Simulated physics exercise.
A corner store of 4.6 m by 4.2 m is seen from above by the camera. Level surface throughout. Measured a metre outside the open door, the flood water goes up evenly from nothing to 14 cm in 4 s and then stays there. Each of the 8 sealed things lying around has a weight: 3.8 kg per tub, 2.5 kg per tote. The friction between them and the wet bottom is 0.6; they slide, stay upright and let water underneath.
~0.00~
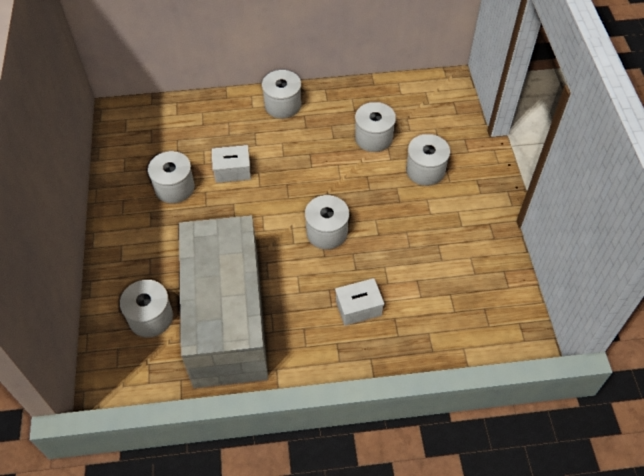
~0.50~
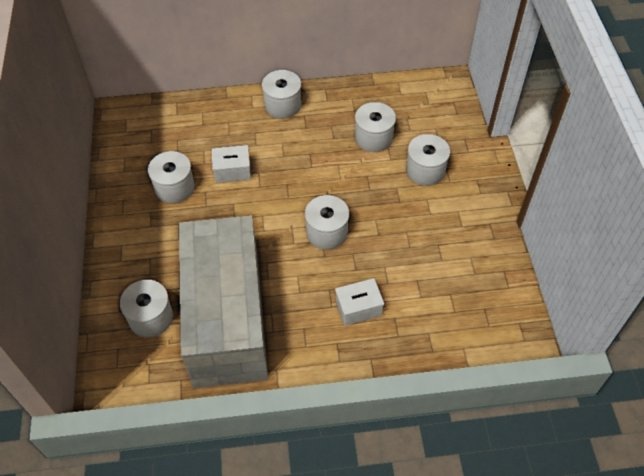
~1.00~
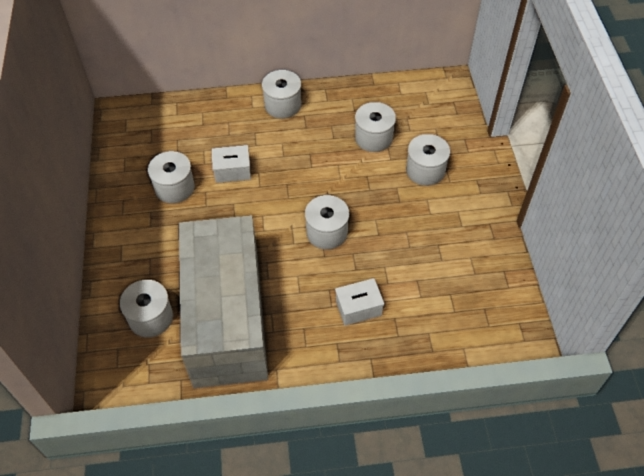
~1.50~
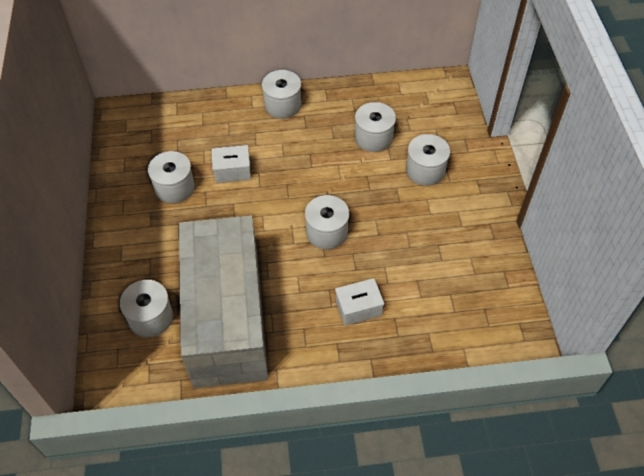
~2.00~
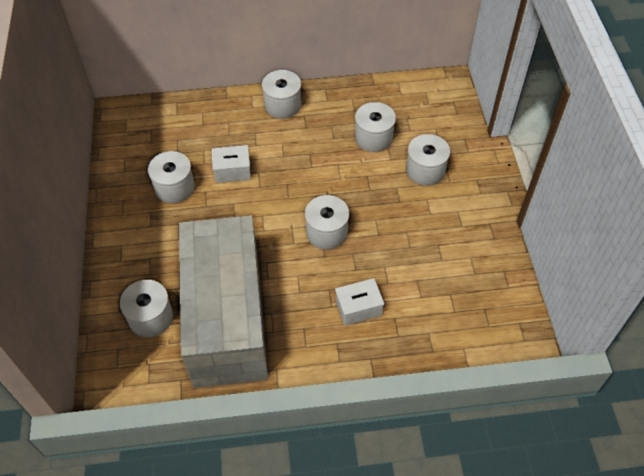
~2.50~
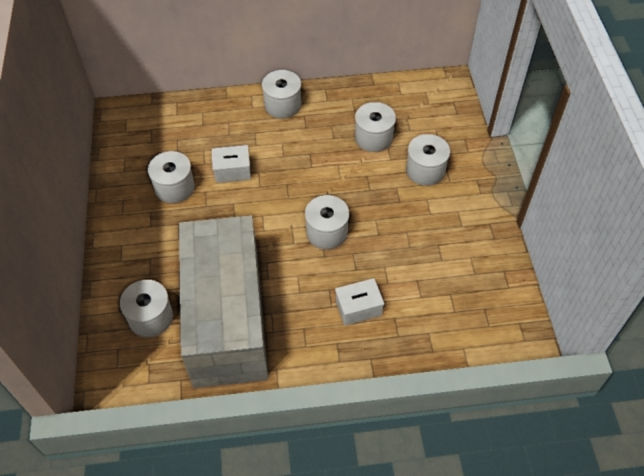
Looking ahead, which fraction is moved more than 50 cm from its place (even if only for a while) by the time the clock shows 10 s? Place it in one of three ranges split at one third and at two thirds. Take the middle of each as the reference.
Range: The top, two thirds or more.
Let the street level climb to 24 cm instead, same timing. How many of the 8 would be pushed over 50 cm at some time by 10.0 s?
Then it comes to 7.
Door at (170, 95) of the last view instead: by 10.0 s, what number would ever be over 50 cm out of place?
The answer would then be 5.
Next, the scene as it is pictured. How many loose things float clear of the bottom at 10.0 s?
I count 7.
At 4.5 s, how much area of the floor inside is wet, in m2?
That flooded area is roughly 4.0 m2.
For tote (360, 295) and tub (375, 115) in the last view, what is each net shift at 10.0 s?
The first is 80 cm from its start, the second 250 cm.
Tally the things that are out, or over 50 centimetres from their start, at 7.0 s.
Count then: 4.
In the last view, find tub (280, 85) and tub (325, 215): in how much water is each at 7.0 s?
Roughly 3 and 4 cm.
After 3.5 s 0 of 8 are over 50 cm from their spots; 0 afloat.
After 4.5 s 0 of 8 are over 50 cm from their spots; 0 afloat.
After 7.0 s 4 of 8 are over 50 cm from their spots; 3 afloat.
After 10.0 s 7 of 8 are over 50 cm from their spots, and 7 have been at some point; 7 afloat.
